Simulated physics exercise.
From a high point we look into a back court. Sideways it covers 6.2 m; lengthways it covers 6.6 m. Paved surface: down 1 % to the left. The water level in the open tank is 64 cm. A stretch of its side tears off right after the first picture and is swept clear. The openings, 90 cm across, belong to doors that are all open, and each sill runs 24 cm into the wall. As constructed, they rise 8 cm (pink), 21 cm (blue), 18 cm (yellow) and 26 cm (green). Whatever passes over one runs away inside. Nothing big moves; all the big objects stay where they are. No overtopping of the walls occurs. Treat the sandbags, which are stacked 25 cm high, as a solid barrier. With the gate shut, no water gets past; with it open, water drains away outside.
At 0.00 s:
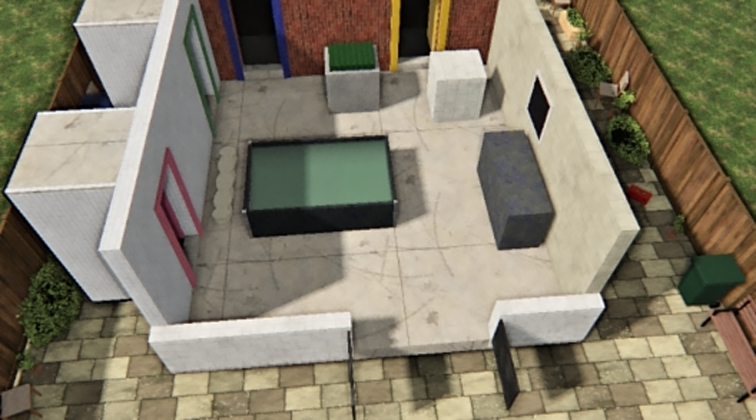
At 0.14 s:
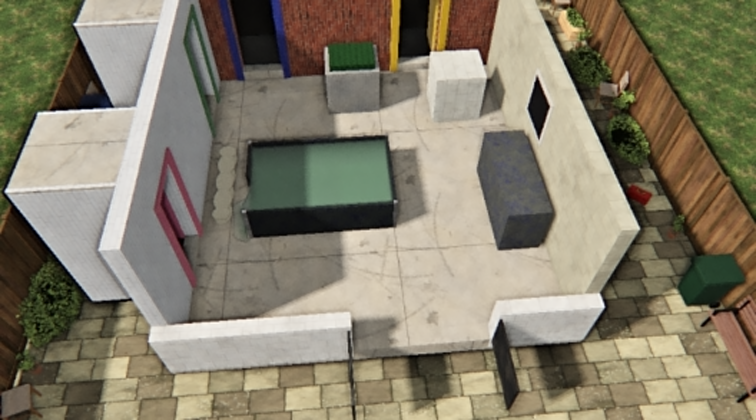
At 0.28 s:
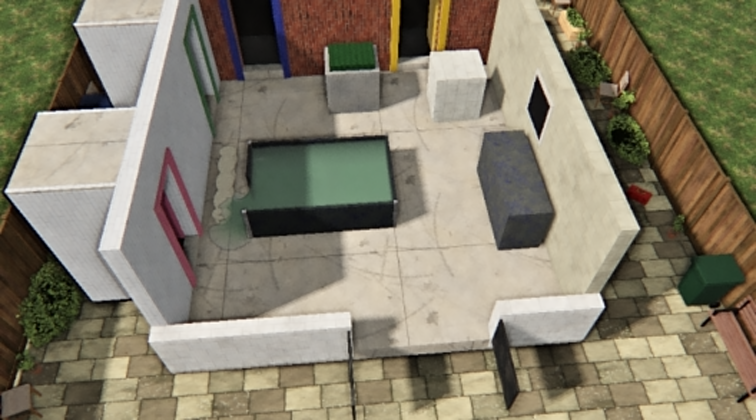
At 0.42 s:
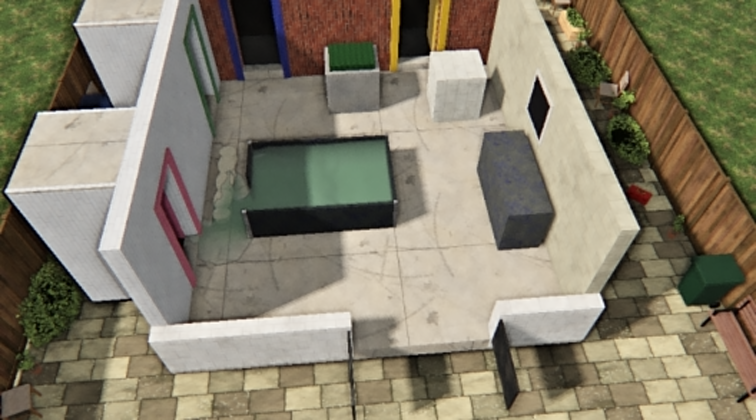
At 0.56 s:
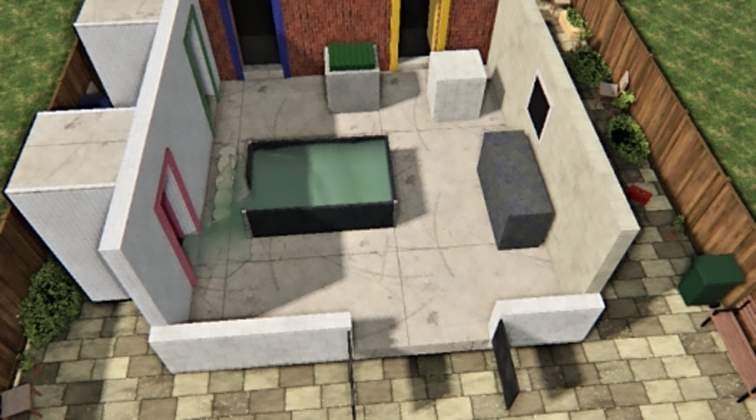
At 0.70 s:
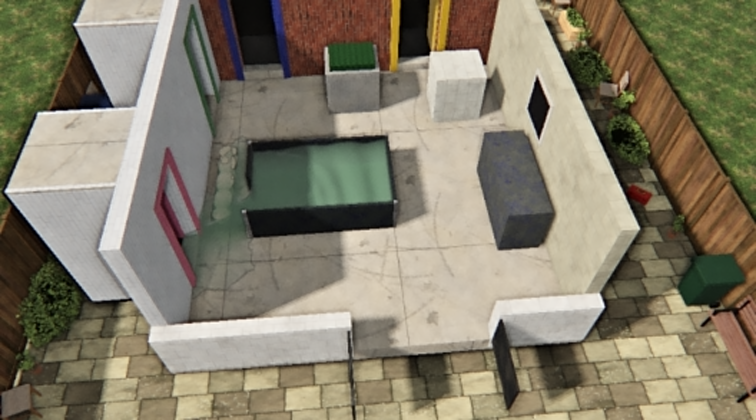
Greenish water poured from the left end of a dark open tank in a walled yard, spreading across the pale floor toward the pink-framed door and then along the left wall.
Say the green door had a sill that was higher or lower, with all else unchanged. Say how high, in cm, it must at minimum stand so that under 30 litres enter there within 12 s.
It must stand at least about 6.5 cm high.
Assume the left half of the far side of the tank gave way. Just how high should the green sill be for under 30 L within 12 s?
It should stand roughly 22 cm high.
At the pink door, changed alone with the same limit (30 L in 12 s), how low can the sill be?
The pink door needs around 34 cm.
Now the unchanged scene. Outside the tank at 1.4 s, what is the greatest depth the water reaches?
Max depth: About 50 cm.
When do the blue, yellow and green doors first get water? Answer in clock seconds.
The blue door at 1.6 seconds, the yellow door at 4.5 seconds, the green door at 1.6 seconds.
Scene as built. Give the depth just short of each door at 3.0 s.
At the pink door the depth is 22 cm, at blue 18 cm, at yellow 0 cm and at green 5 cm.
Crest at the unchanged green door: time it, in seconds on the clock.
That happens close to 6.5 s on the clock.
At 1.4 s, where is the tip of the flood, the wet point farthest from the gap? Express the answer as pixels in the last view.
(268, 91).
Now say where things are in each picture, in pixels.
The open tank at (320, 175) is whole and still, 64 cm deep; the green door at (204, 81) is dry, in the first picture.
The front is at (237, 233), 0.3 m from the gap at (252, 209); 0.2 m2 of floor is wet, 64 cm left at the back, in the second picture.
Water pours out at (252, 211) and has run 0.7 m, to (214, 234); about 15 cm deep outside, 64 cm at the back, in the third picture.
The gap is at (253, 211), the front 1.1 m out at (192, 236); the back of the open tank holds 64 cm, in the fourth picture.
The front is at (238, 157), 1.3 m from the gap at (253, 211); 1.7 m2 of floor is wet, 64 cm left at the back, in the fifth picture.
The front is at (236, 144), 1.6 m from the gap at (252, 210); 2.3 m2 of floor is wet, 61 cm left at the back; the green door at (204, 81), 3.0 m from the gap, is still 1.0 m from the nearest water, in the sixth picture.
After 1.4 s water covers 15 % of the floor, deepest (50 cm) near (232, 220); it has not reached the green door.
After 3.0 s water covers 35 % of the floor, deepest (37 cm) near (232, 220); 5 cm at the green door, 0 litres in over its 26 cm sill.
After 12.0 s water covers 95 % of the floor, deepest (13 cm) near (232, 220); 9 cm at the green door, 0 litres in over its 26 cm sill.
At the green door as built, the water arrived by 1.7 s and peaked near 11 cm at 6.4 s.
Run again over the same 12 s with other heights there, 50 litres in over 5.5 cm, 20 litres over 7.5 cm. The limit of 30 litres is kept from about 6.5 cm up.
